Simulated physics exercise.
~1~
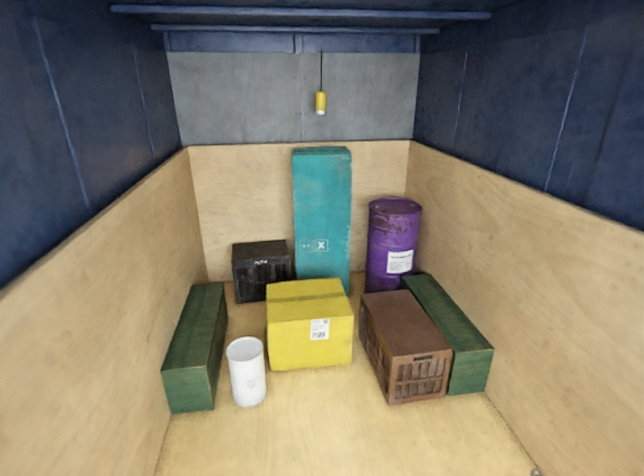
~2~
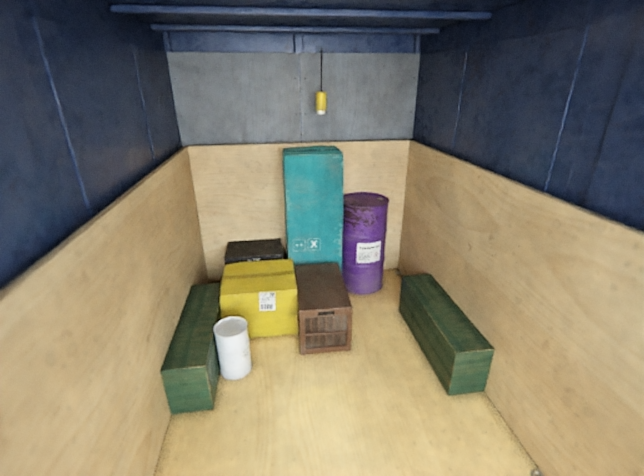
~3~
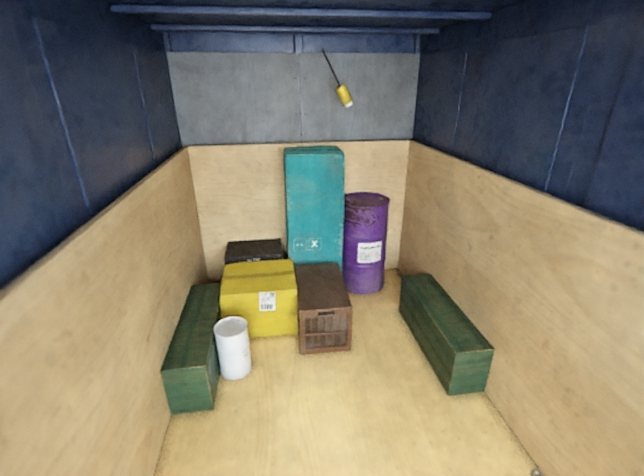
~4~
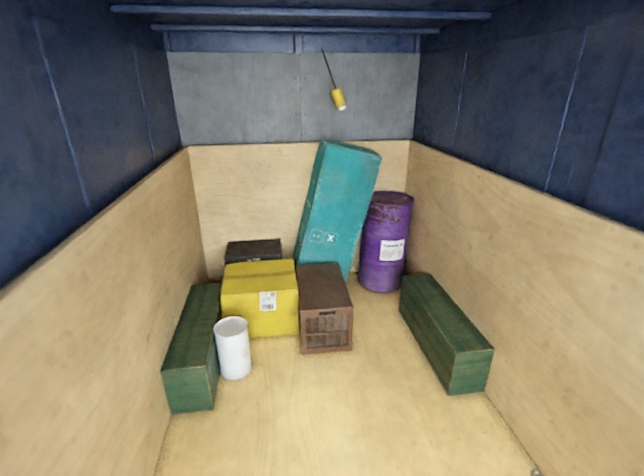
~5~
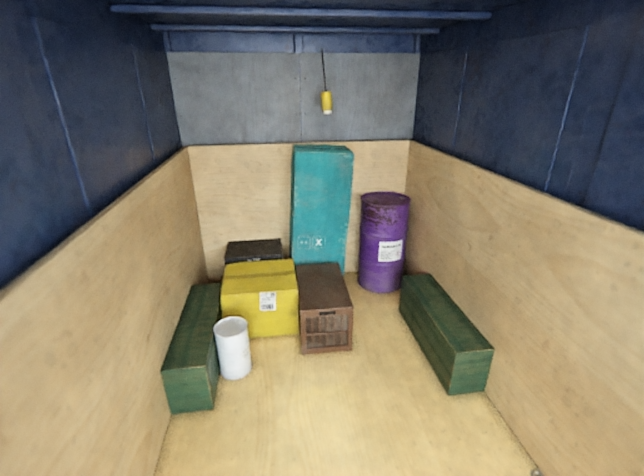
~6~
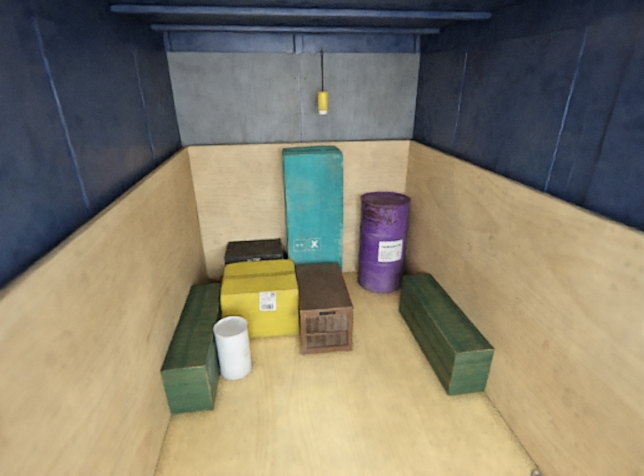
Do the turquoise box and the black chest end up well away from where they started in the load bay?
No, the turquoise box leans over to the right for a moment but settles back upright at about its starting spot, and the black chest also ends close to where it began.
